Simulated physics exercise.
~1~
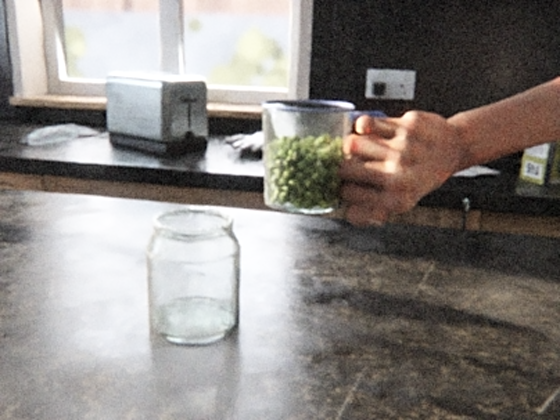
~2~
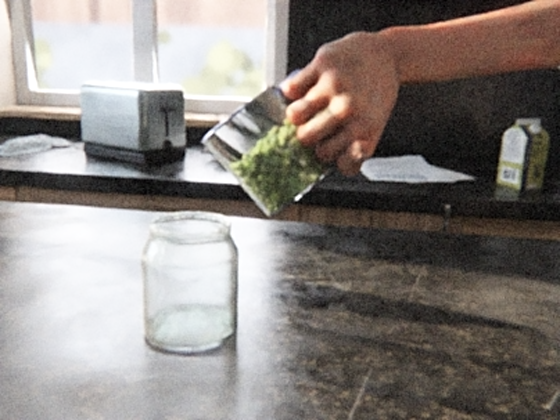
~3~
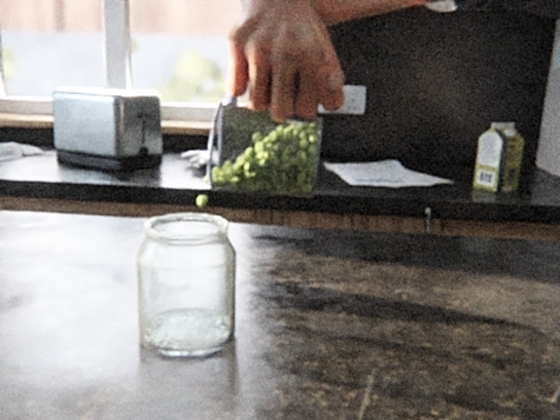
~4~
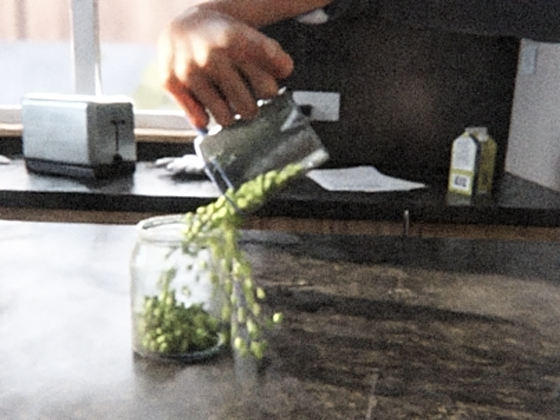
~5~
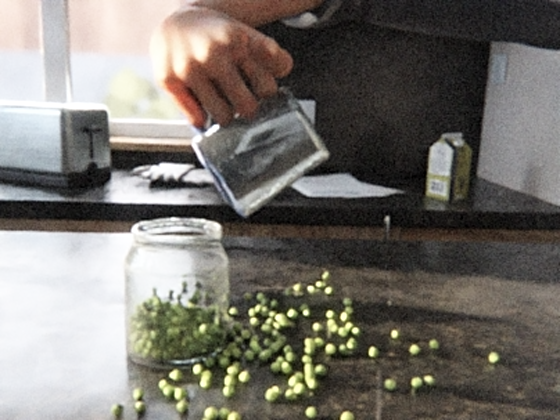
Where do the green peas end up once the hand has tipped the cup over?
Most of the peas land in the glass jar, while some spill onto the counter around it. The cup is left practically empty.
